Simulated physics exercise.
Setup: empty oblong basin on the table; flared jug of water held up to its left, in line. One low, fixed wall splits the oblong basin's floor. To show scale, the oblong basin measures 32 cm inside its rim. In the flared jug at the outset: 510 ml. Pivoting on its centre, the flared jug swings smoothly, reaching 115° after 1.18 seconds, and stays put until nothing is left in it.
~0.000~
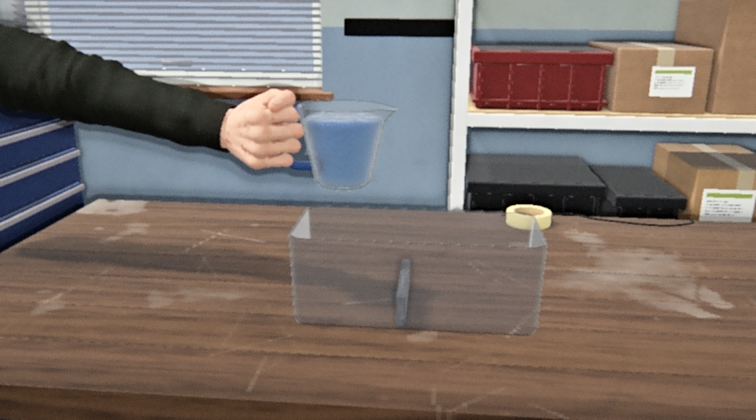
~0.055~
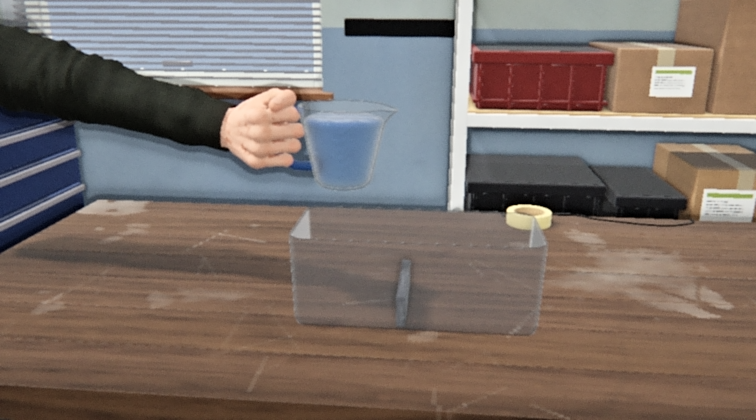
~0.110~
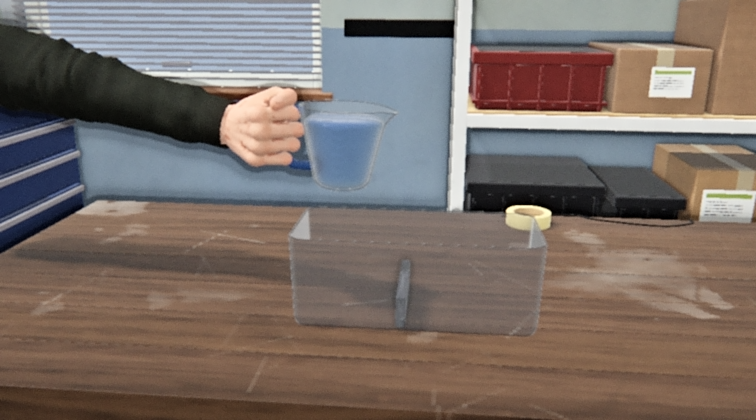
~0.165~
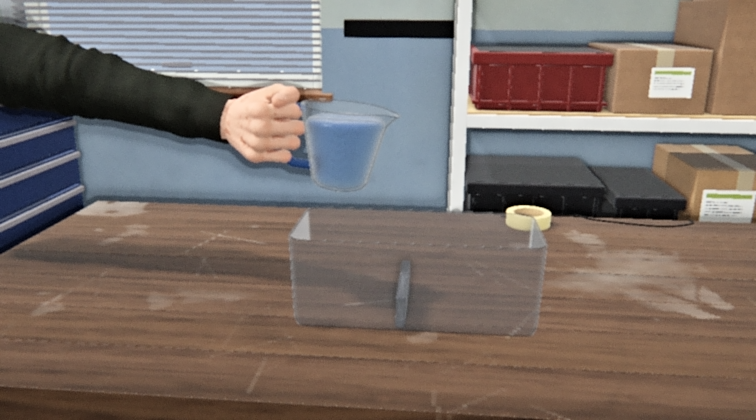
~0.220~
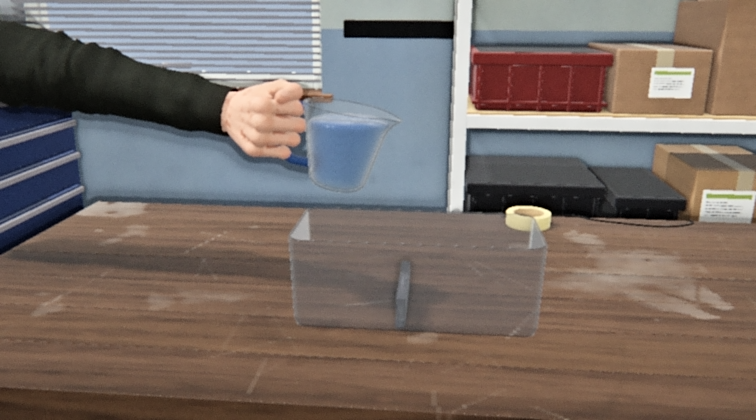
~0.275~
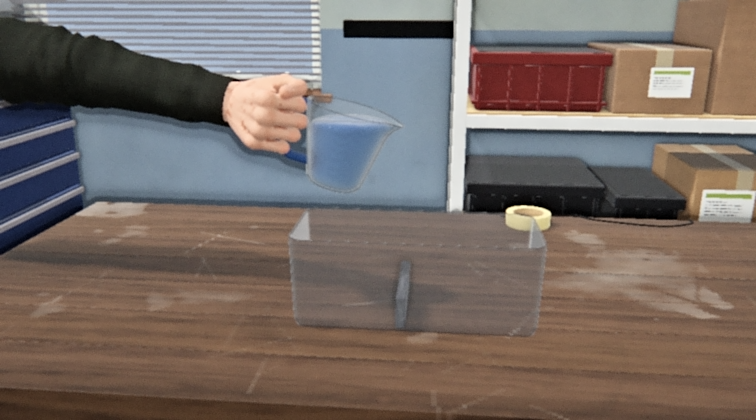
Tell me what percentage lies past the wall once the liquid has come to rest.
Some 88 per cent.
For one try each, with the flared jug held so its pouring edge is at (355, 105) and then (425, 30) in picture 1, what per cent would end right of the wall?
It comes to 30 per cent, and then 90 per cent.
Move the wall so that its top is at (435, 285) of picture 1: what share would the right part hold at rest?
Then roughly 45 per cent would end up there.
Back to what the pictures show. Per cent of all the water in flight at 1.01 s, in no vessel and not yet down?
Around 5 percent of it is airborne.
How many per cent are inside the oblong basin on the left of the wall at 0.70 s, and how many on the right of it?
Near 0 on the left, 22 on the right.
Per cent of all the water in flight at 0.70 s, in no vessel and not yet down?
Around 20 in a hundred.
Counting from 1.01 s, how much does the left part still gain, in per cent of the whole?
Close to 5% of the whole.
Then, 0.70 s in, the tilt is 74° and 58 per cent is still to pour, 0 is left of the wall and 21 right of it.
Then, 1.01 s in, the tilt is 109° and 4 per cent is still to pour, 6 is left of the wall and 85 right of it.
Then, 1.33 s in, the tilt is 115° and 0 per cent is still to pour, 11 is left of the wall and 88 right of it.
Then, 1.68 s in, the tilt is 115° and 0 per cent is still to pour, 11 is left of the wall and 88 right of it.
Finally, 11 per cent lies left of the wall, 88 right of it and 1 outside.
